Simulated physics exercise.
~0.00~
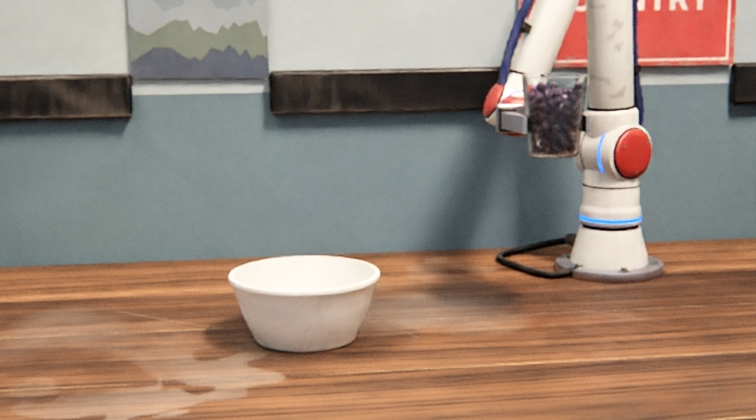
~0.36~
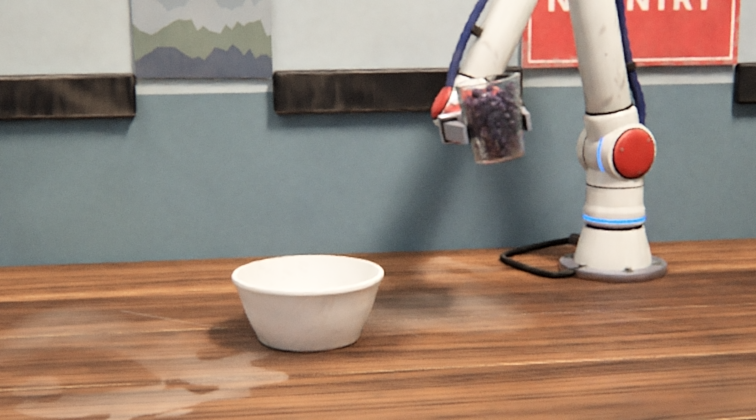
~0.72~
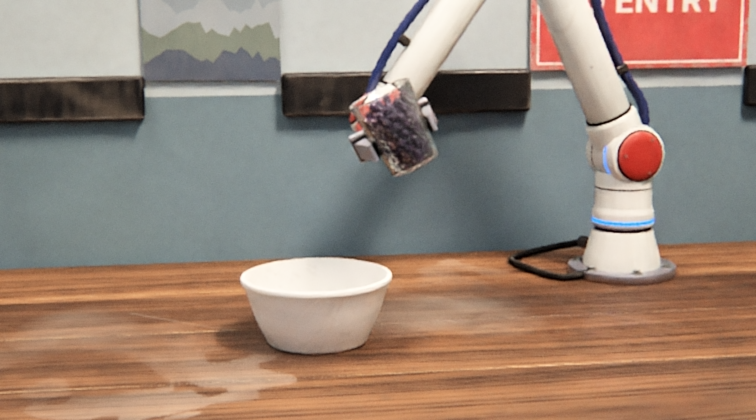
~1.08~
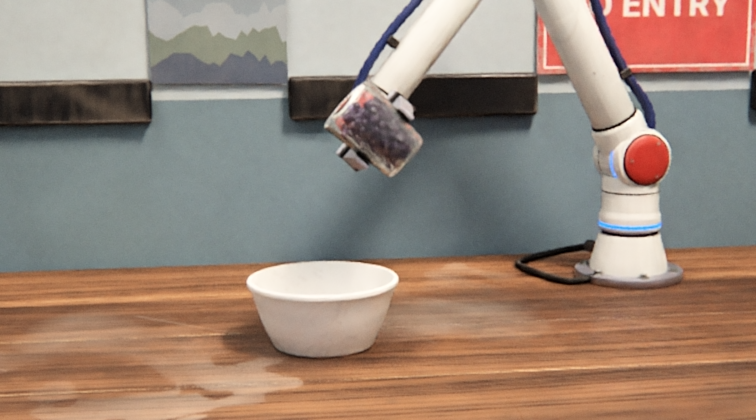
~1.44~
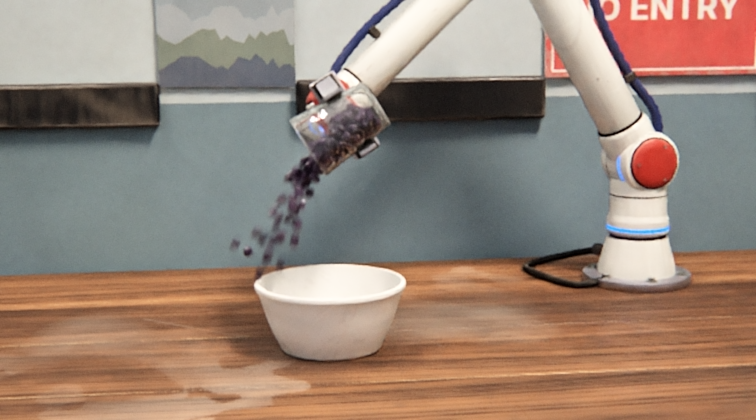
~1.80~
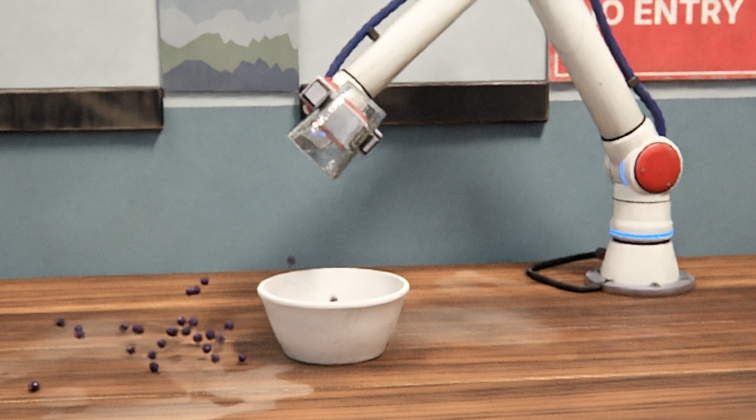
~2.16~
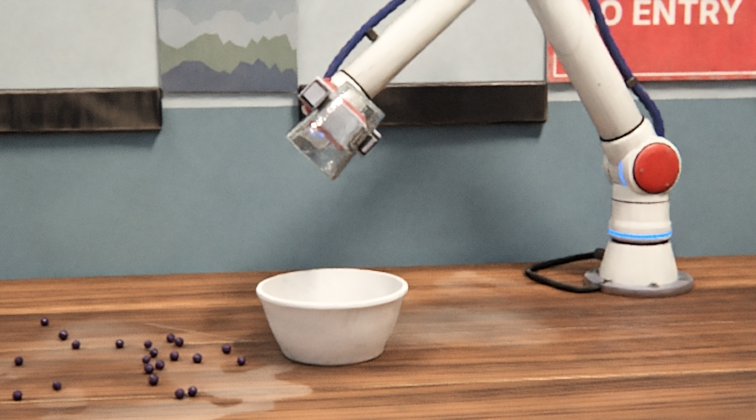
The clip opens on a white bowl standing on a wooden table, with a white robot arm behind it on the right gripping a clear cup full of small dark purple beads. The arm swings the cup left and begins to lean it over. It carries the cup above the bowl, tilting it further while the beads stay inside. Then the cup tips past level and the beads stream out toward the bowl's left rim. Some scatter across the table to the left. At the end the emptied cup hangs still, upside down, with stray beads lying beside the unmoved bowl.
